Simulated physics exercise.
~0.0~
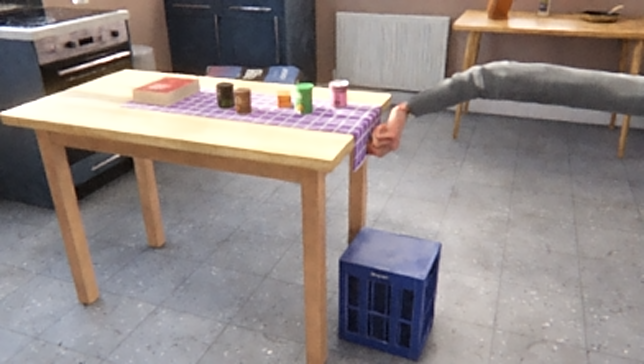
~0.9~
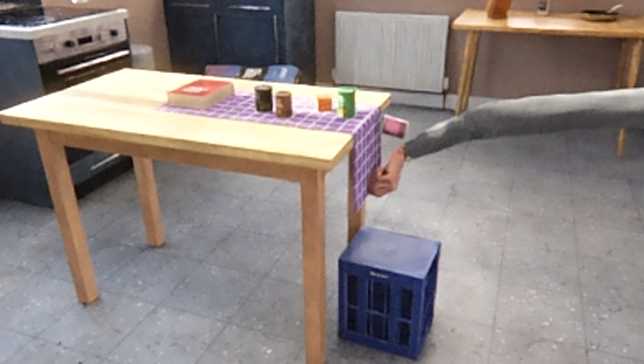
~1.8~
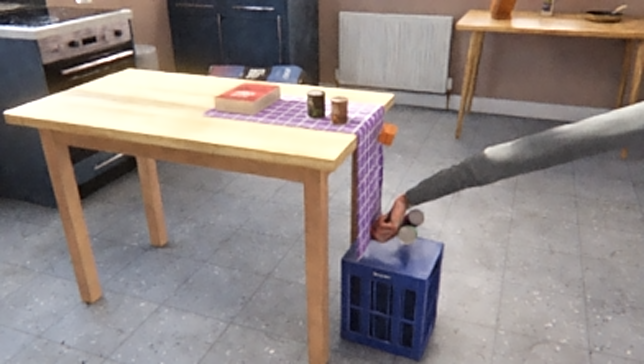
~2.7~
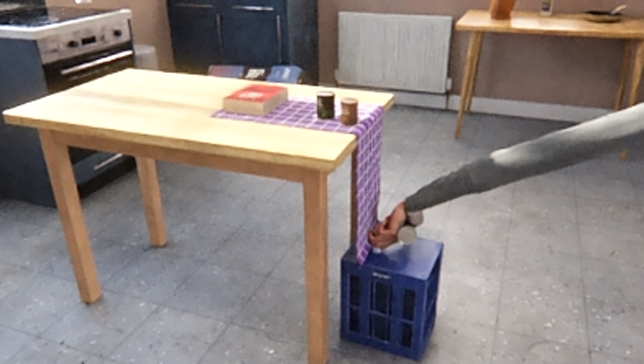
We see a hand slowly pulling a purple checked runner off the right side of a wooden table, carrying a pink can, then a green can and an orange cube over the edge, until the hem rests on a blue crate while two brownish cans and a red box remain on top.
